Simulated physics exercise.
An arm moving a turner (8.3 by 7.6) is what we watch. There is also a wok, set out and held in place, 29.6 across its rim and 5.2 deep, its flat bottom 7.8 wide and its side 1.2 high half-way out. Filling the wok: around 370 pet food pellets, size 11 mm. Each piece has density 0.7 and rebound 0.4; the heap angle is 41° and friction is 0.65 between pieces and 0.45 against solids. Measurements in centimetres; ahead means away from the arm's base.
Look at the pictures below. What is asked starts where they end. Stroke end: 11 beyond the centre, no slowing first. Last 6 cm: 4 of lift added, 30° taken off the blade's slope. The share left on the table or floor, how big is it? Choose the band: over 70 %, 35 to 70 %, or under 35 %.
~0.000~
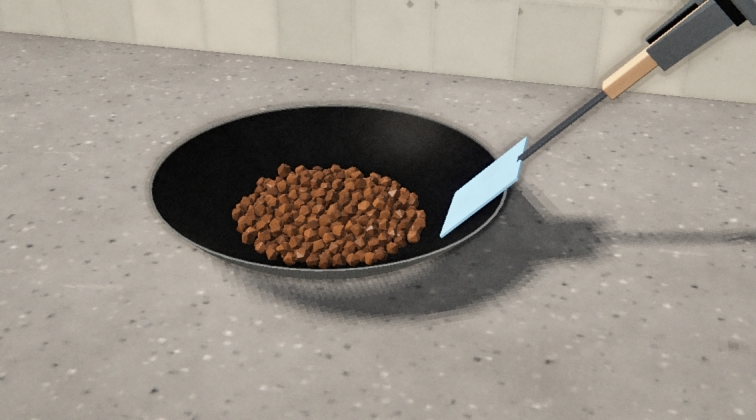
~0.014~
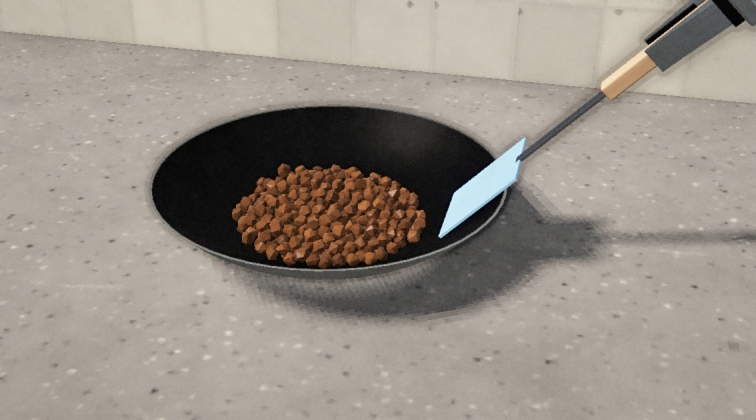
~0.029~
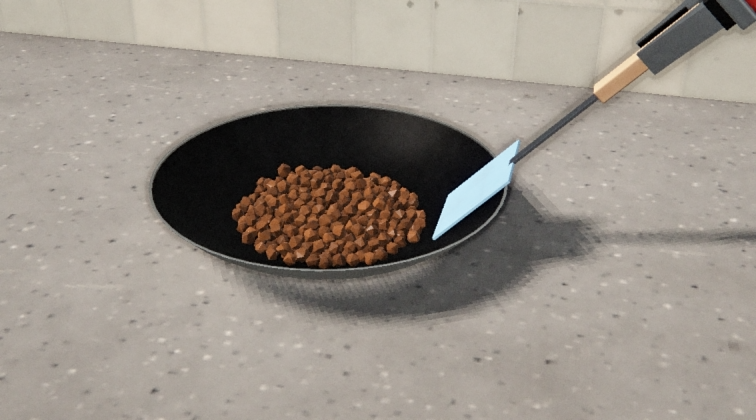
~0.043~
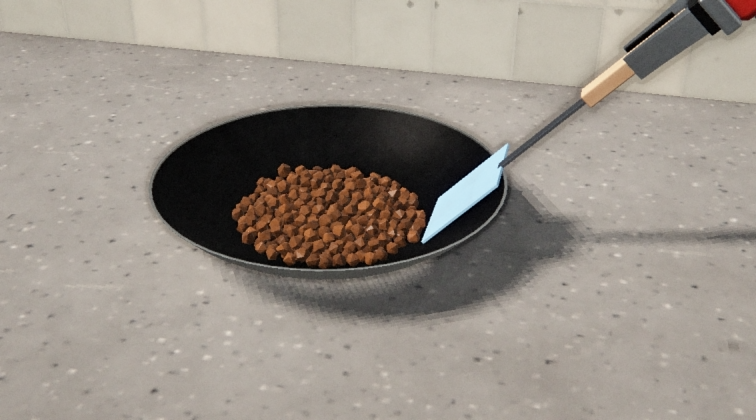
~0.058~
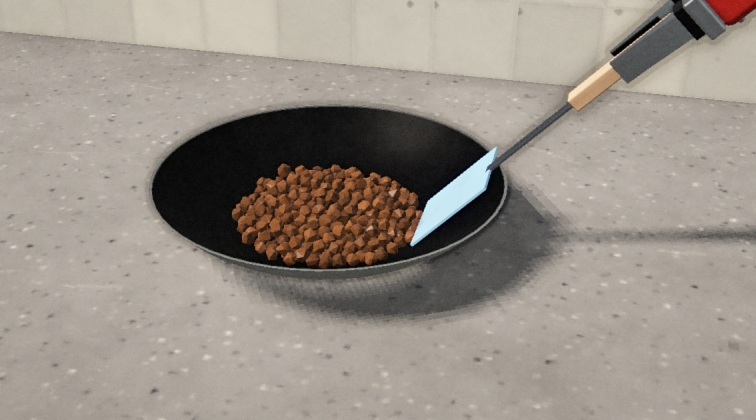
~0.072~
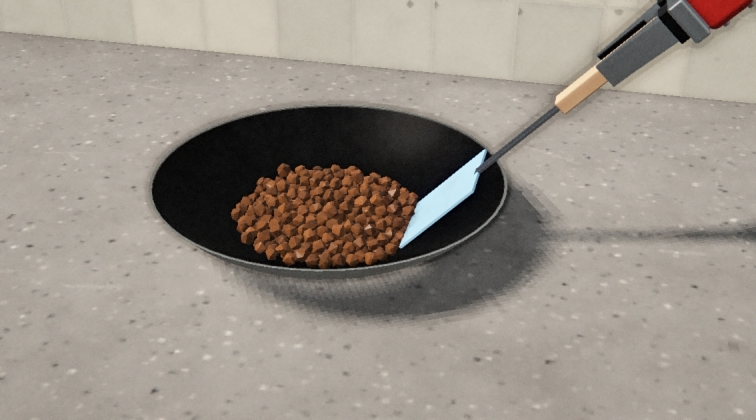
Under 35 %.
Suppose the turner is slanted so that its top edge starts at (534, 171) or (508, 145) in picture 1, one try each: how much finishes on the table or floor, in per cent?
Some 25 and 20 per cent.
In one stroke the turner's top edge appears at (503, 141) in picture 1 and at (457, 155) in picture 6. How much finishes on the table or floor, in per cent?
Some 20 percent ends up on the table or floor.
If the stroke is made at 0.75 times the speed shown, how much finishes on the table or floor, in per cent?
Something close to 20 per cent ends up on the table or floor.
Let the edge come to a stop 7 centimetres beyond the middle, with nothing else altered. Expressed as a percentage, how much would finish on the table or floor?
Changed stop: Approx. 0 %.
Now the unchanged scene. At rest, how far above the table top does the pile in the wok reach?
Peak at rest, approximately 5.5 centimetres.
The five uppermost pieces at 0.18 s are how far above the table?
About 4 centimetres.
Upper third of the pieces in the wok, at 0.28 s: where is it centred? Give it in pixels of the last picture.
It is centred at roughly (212, 165).
After 0.18 s, sloping 47°, highest piece 4 above the table; 371 in the wok.
After 0.28 s, sloping 40°, highest piece 7 above the table; 368 in the wok, 3 on the blade or in flight.
After 0.53 s, sloping 17°, highest piece 12 above the table; 280 in the wok, 83 on the table or floor, 8 on the blade or in flight.
After 1.58 s, sloping 17°, highest piece 5 above the table; 279 in the wok, 92 on the table or floor.
At rest, 279 in the wok, 92 on the table or floor. That is 25 % on the table or floor.
